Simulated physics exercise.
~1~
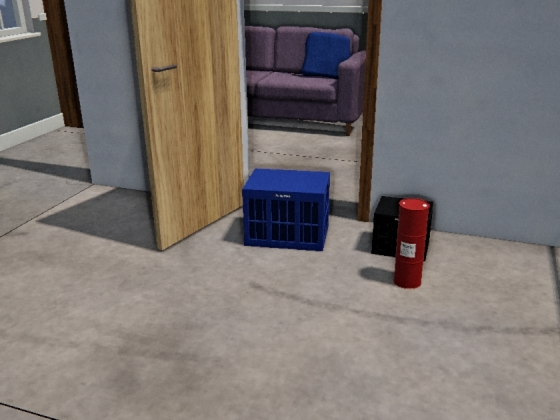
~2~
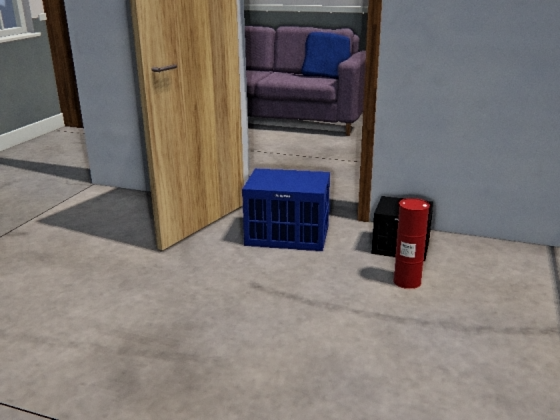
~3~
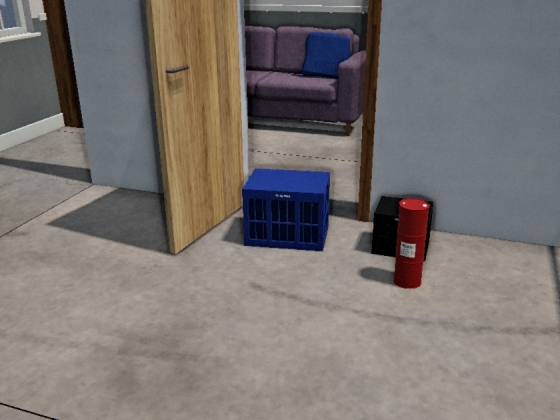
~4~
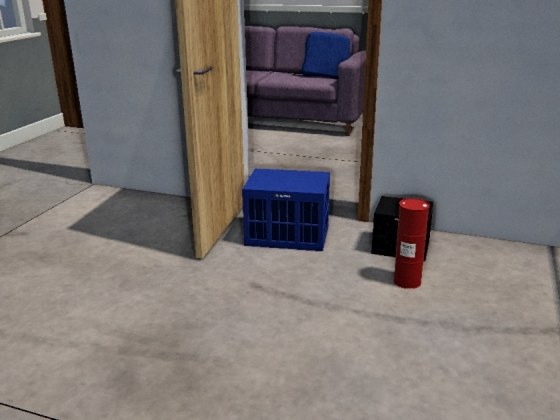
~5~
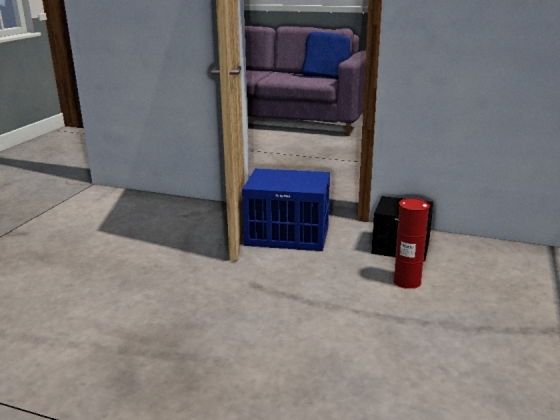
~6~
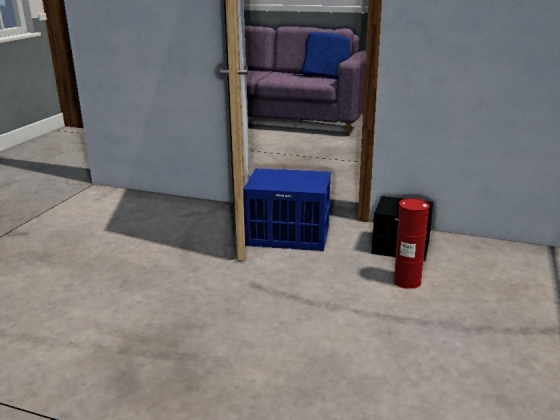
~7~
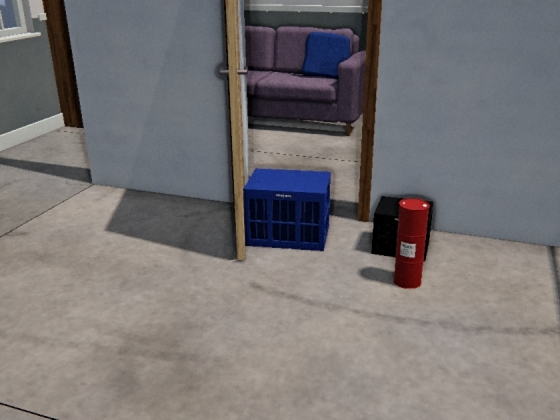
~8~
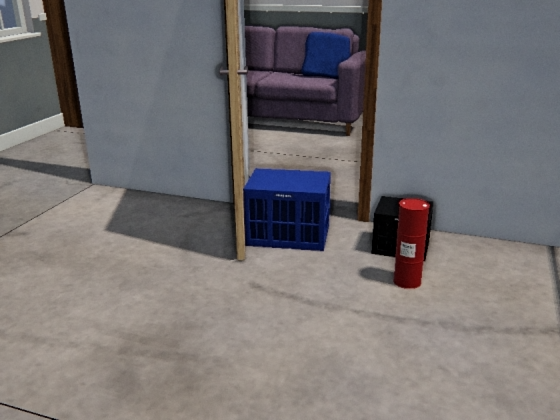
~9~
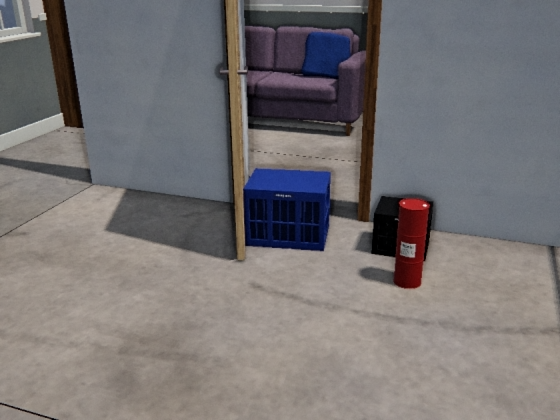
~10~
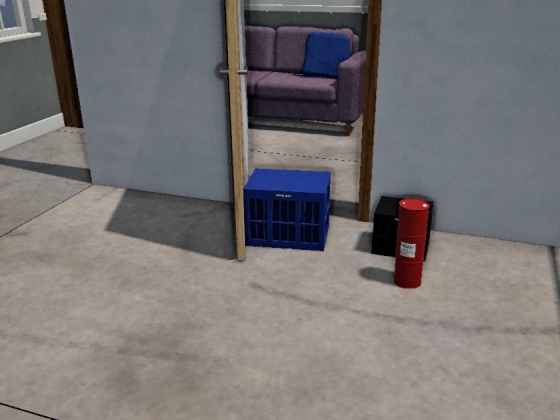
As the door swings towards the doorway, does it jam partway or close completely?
It jams partway, coming to rest by the blue crate with the doorway still open.
